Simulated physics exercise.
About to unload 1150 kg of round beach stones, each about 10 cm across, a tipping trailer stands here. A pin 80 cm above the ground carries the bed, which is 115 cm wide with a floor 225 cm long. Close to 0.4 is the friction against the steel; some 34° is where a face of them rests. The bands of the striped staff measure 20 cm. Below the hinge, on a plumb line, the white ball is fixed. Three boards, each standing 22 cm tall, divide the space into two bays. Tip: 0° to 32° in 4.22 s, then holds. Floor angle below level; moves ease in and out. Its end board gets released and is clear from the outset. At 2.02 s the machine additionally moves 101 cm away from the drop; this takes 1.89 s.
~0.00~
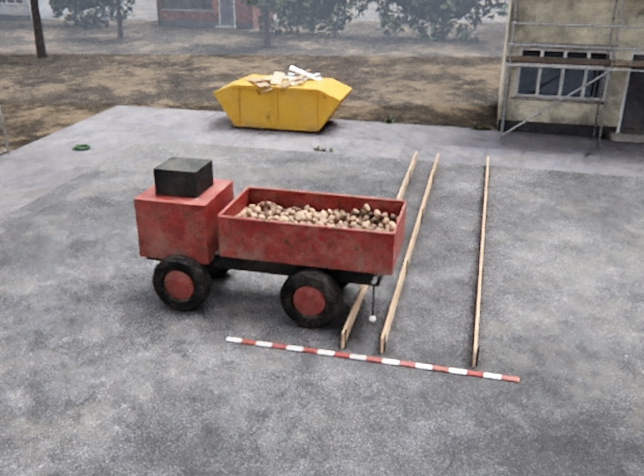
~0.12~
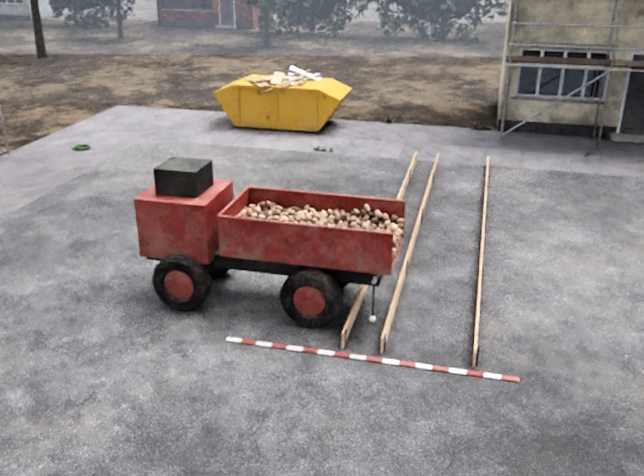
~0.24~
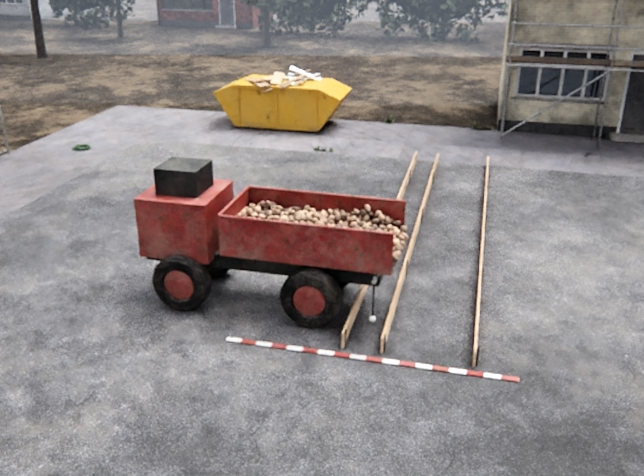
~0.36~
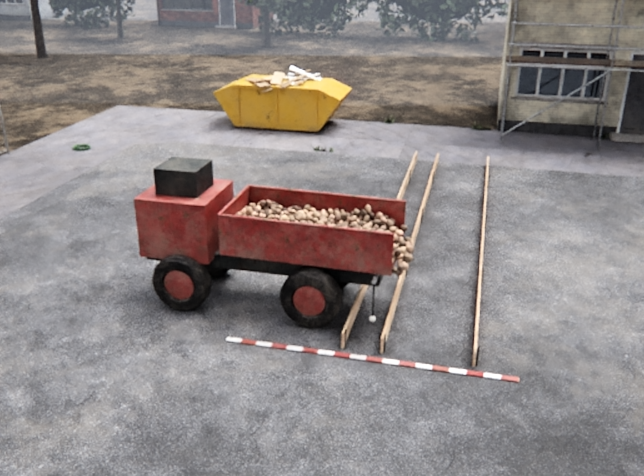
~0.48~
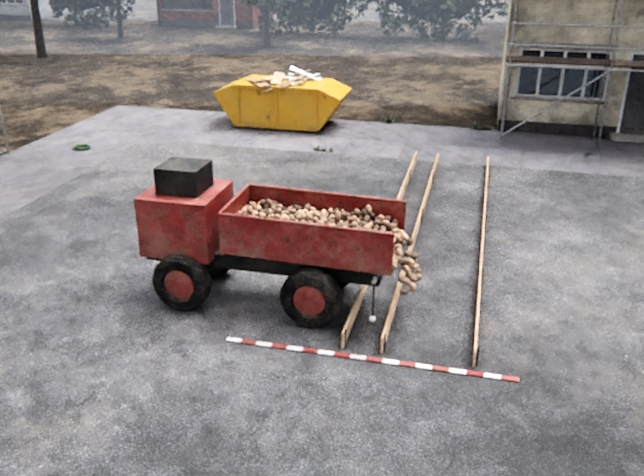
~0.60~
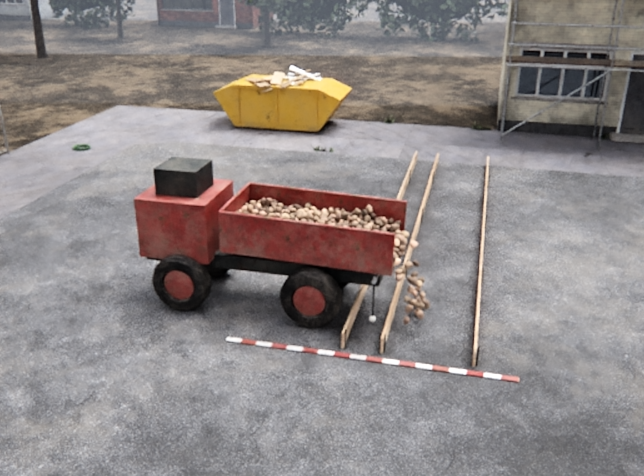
Round beach stones spilling from the open right end of a red trailer, dropping past its edge beside long boards on grey ground.
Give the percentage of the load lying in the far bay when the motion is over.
Close to 45 in a hundred.
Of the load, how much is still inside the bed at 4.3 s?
0%, roughly.
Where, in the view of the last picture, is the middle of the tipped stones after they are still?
The middle should be near (388, 306).
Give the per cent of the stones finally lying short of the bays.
Roughly 20 percent of it.
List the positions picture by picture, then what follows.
The bed is at 0°, its lip at (391, 275); the top of the load is at (308, 213), in the first frame.
Lip at (391, 275), floor tilted 0°, highest stones at (294, 211); the stones move at 0.0 m/s on average, in the second frame.
Lip at (391, 275), floor tilted 0°, highest stones at (294, 211); 2 % has left, in the third frame.
The bed is at 1°, its lip at (391, 275); the top of the load is at (286, 210); 2 % has left, in the fourth frame.
The bed is at 1°, its lip at (391, 275); the top of the load is at (286, 209); 3 % has left, in the fifth frame.
The bed is at 2°, its lip at (391, 275); the top of the load is at (274, 207); 4 % has left, in the sixth frame.
After 3.2 s the floor is at 27°; 40 % in the bed, 2 % short of the bays, 18 % in the near bay, 39 % in the far bay; the foremost stones are at (471, 315).
After 4.3 s the floor is at 32°; 0 % in the bed, 21 % short of the bays, 35 % in the near bay, 44 % in the far bay; the foremost stones are at (473, 309).
After 4.7 s the floor is at 32°; 0 % in the bed, 19 % short of the bays, 36 % in the near bay, 44 % in the far bay; the foremost stones are at (473, 309).
After 7.6 s the floor is at 32°; 0 % in the bed, 20 % short of the bays, 36 % in the near bay, 45 % in the far bay; the foremost stones are at (473, 309).
